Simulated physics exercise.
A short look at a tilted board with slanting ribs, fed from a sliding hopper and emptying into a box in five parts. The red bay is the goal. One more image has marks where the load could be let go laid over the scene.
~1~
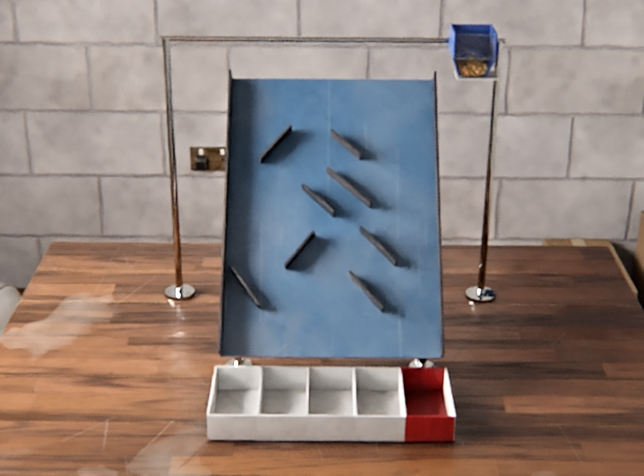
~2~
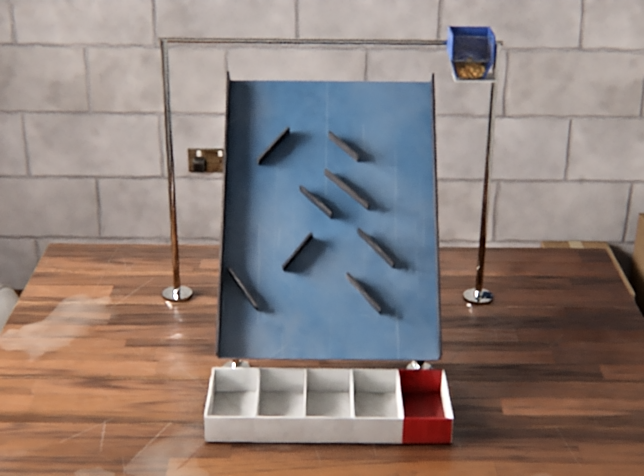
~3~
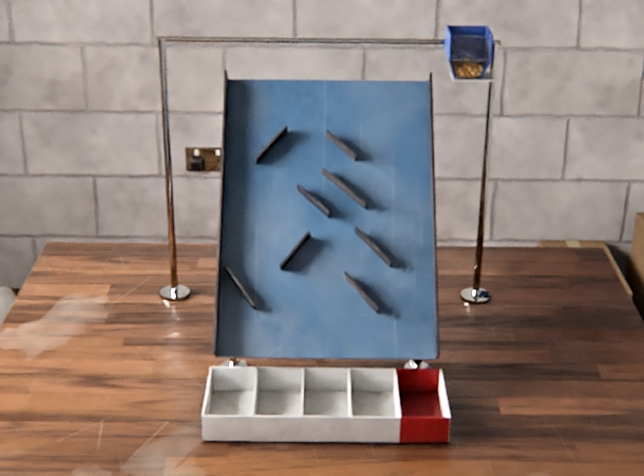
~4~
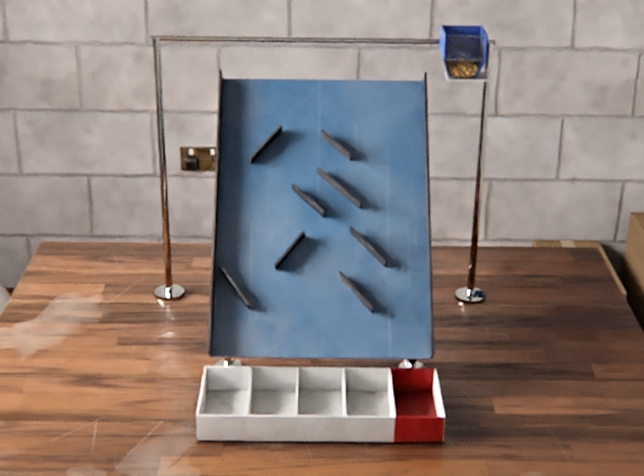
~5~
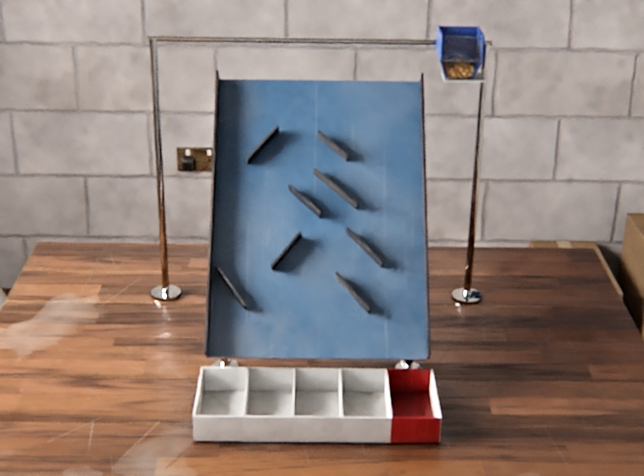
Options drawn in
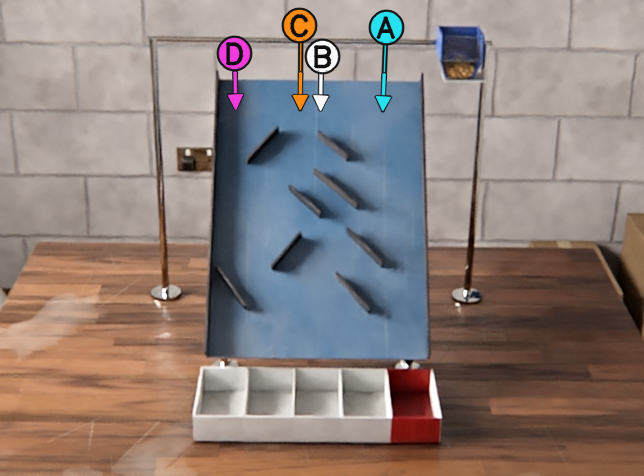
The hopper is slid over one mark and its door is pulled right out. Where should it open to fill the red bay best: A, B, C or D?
Choose A.
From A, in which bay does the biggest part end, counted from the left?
It is the fifth one.
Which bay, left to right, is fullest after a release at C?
It is the fifth one.
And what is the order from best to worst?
The order is A, B, C, D.
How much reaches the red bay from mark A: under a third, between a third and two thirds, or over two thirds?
It is over two thirds.
On the marked copy, mark A meets the board at (382, 105); mark B meets the board at (320, 105); mark C meets the board at (300, 104); mark D meets the board at (235, 104).
With A, nearly all in the red bay, a small part outside the box.
With B, most in the red bay, about a quarter in other bays.
With C, about two thirds in the red bay, about a third in other bays.
With D, none in the red bay, most in other bays, a small part held on the board, a small part outside the box.
